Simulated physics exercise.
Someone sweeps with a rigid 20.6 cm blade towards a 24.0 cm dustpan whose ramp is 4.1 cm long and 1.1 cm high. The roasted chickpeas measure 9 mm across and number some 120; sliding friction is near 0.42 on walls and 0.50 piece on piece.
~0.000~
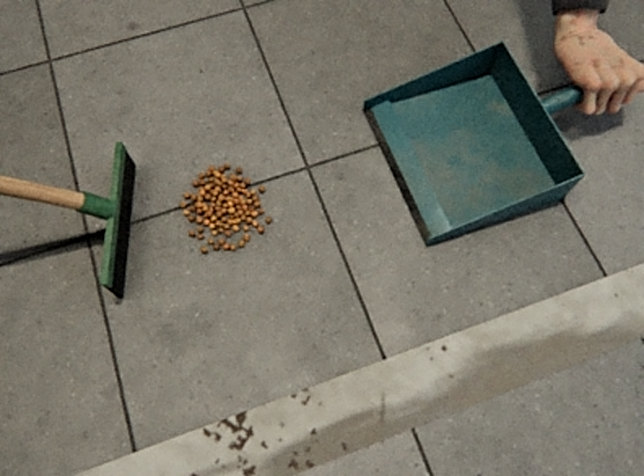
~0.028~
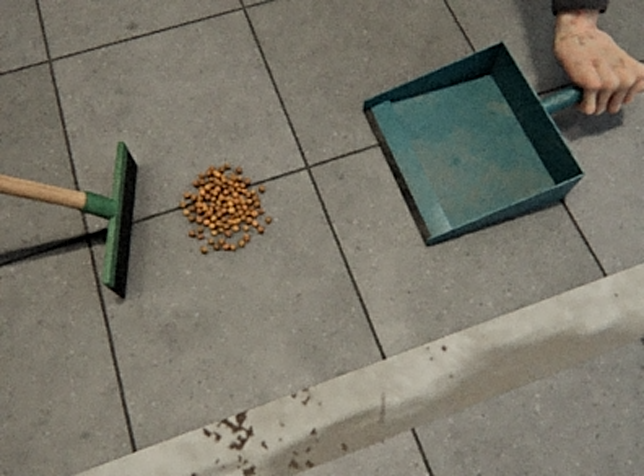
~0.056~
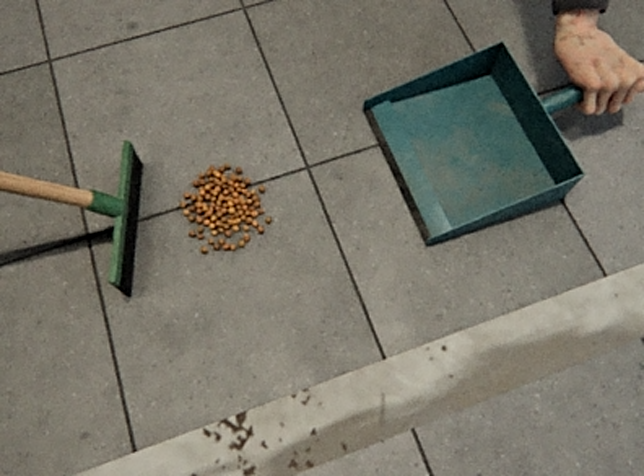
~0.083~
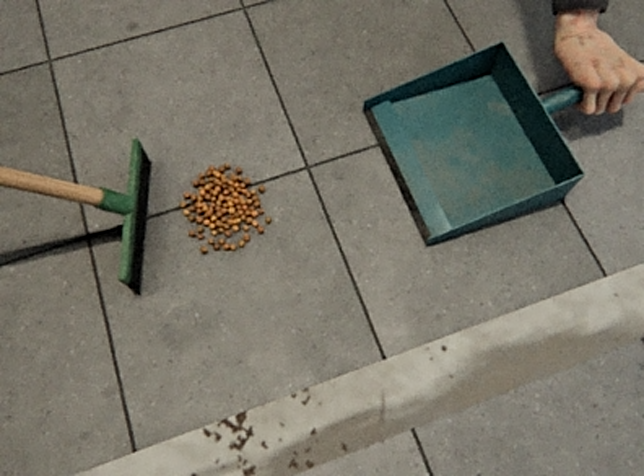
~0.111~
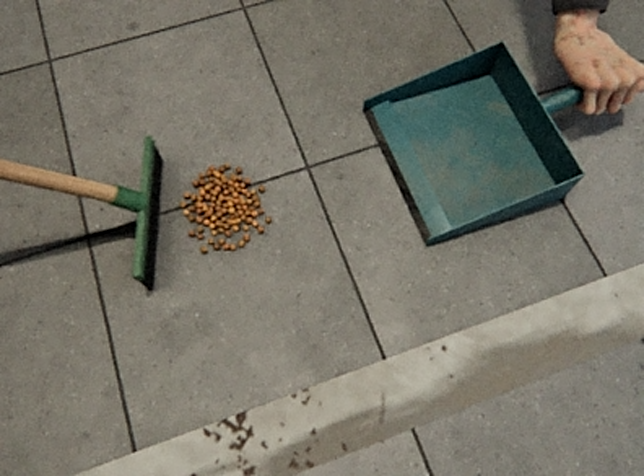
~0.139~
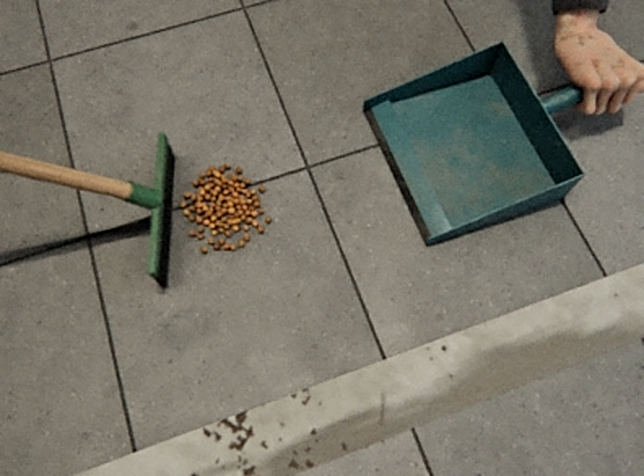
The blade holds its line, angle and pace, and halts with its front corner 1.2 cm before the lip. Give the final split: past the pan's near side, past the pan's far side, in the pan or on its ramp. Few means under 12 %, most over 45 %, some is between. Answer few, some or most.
Near side: Few, far side: Few, pan: Some.
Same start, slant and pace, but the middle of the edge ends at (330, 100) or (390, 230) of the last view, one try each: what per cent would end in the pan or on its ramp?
About 0 and 20 per cent.
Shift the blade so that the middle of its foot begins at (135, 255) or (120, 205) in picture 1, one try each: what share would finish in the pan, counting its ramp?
About 25 and 15 per cent.
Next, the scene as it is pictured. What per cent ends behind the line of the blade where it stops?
Some 5 per cent.
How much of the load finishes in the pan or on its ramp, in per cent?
Roughly 20 per cent.
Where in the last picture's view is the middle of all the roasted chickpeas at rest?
Around (388, 176).
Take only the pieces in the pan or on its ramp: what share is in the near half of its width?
Some 20 per cent.
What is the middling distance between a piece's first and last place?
Roughly 24 cm.
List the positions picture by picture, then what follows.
In the first picture, blade from (107, 284) to (122, 149), moved 0.0 cm, 0 of the pieces shifted so far; middle of the pieces at (225, 205); pan at (472, 149).
In the second picture, blade from (109, 283) to (123, 148), moved 0.3 cm, 0 of the pieces shifted so far; middle of the pieces at (225, 205).
In the third picture, blade from (115, 282) to (129, 147), moved 1.0 cm, 0 of the pieces shifted so far; middle of the pieces at (225, 205).
In the fourth picture, blade from (125, 280) to (138, 145), moved 2.3 cm, 0 of the pieces shifted so far; middle of the pieces at (225, 205).
In the fifth picture, blade from (139, 276) to (151, 143), moved 4.1 cm, 0 of the pieces shifted so far; middle of the pieces at (225, 205).
In the sixth picture, blade from (154, 273) to (164, 140), moved 6.0 cm, 0 of the pieces shifted so far; middle of the pieces at (225, 205); pan at (472, 149). Its pace works out near 0.67 m/s, heading 6 degrees towards the viewer's side.
After 0.36 s, middle of the blade 18 cm from the lip; 0 % over the lip, far side 0 %, near side 0 %.
Then, at 0.50 s, middle of the blade 9 cm from the lip; 0 % over the lip, far side 0 %, near side 0 %.
After 0.77 s, middle of the blade 4 cm from the lip; 20 % over the lip, far side 0 %, near side 5 %.
In the end, at 1.1 s, near side 5 %, far side 0 %, pan 20 %, in front of the lip or behind the blade 80 %.
